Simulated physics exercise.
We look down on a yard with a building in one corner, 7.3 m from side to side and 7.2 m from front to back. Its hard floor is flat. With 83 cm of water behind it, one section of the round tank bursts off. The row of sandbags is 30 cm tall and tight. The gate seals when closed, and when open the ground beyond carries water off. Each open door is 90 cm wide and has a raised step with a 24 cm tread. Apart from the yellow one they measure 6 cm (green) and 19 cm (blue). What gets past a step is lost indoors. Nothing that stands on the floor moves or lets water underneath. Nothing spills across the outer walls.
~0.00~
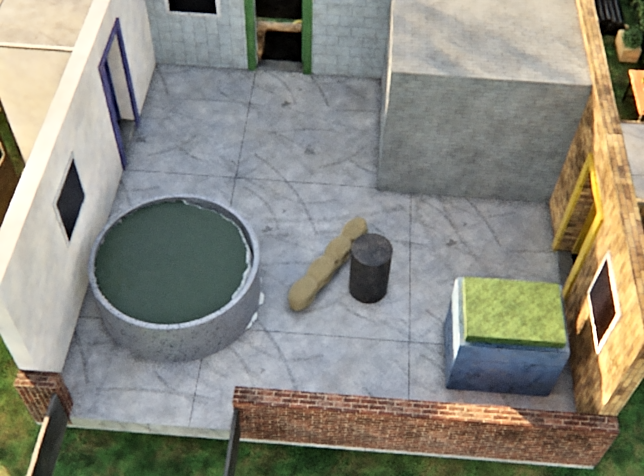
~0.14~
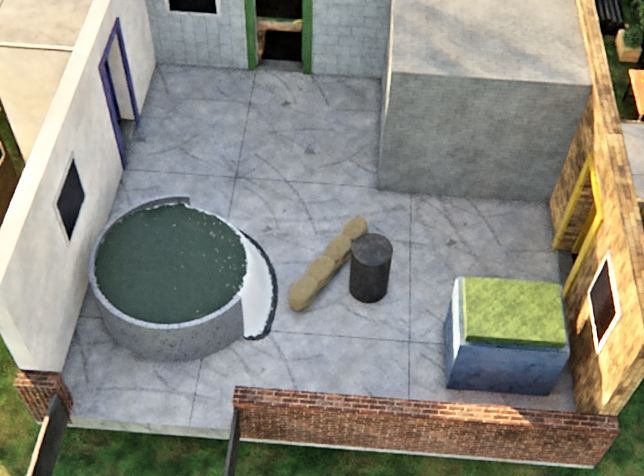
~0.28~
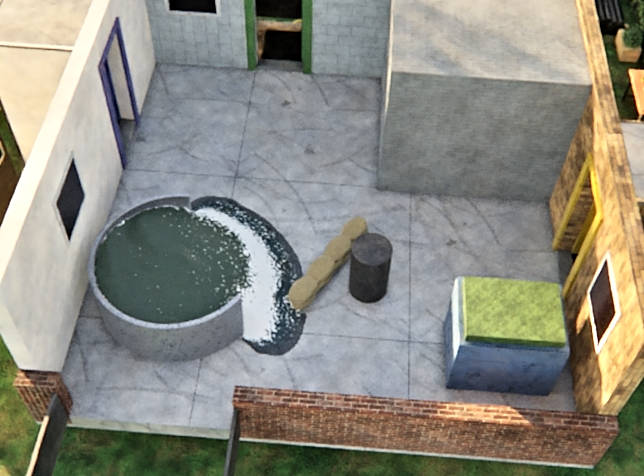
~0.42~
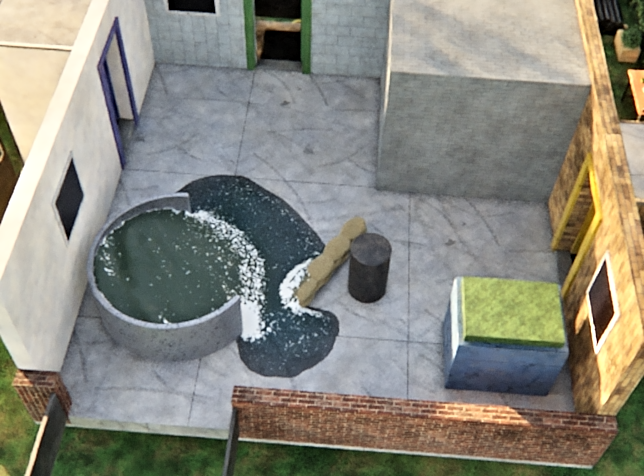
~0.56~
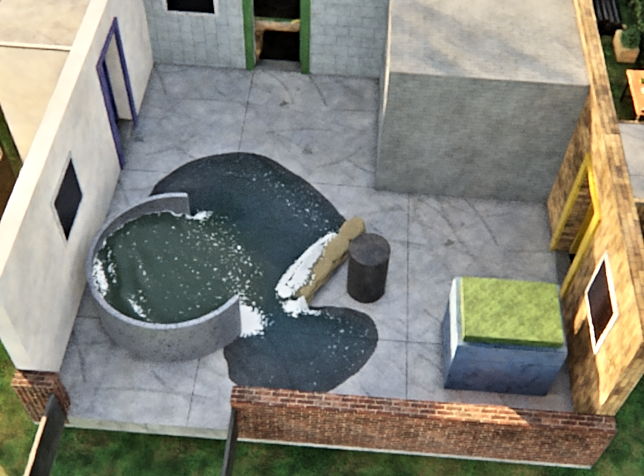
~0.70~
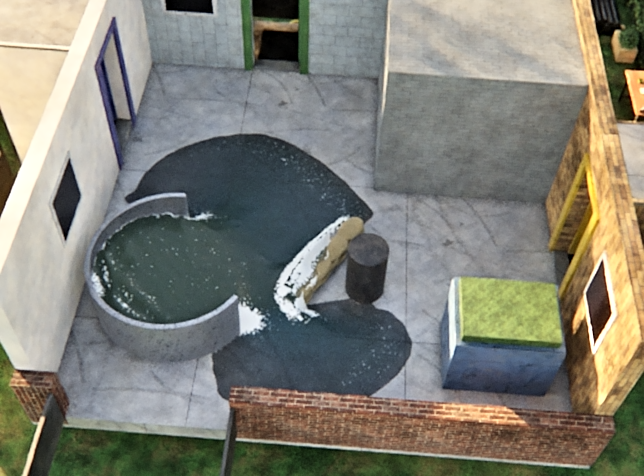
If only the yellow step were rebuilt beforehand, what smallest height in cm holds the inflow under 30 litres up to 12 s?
At least 8.5 cm or so.
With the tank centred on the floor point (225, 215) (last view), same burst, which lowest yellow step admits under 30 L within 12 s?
Some 13.0 cm.
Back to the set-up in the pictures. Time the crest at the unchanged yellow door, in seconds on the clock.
At about 3.4 s.
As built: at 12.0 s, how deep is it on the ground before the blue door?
Roughly 8.5 cm deep.
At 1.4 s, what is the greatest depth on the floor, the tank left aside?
Roughly 43 cm.
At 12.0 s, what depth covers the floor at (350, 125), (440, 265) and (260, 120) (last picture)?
In that order: 8, 6 and 9 cm.
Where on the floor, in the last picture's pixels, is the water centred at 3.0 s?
Around (310, 209).
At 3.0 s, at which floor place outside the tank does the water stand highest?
At about (357, 82).
After 1.4 s water covers 60 % of the floor, deepest (43 cm) near (284, 298); it has not reached the yellow door.
After 3.0 s water covers 70 % of the floor, deepest (44 cm) near (357, 82); 14 cm at the yellow door, 1 litre in over its 5 cm step.
After 12.0 s water covers 100 % of the floor, deepest (11 cm) near (298, 279); 7 cm at the yellow door, 106 litres in over its 5 cm step.
At the yellow door as built, the water arrived by 2.7 s and peaked near 15 cm at 3.4 s.
Run again over the same 12 s with other heights there, 52 litres in over 7 cm, 19 litres over 9.5 cm. The limit of 30 litres is kept from about 8.5 cm up.
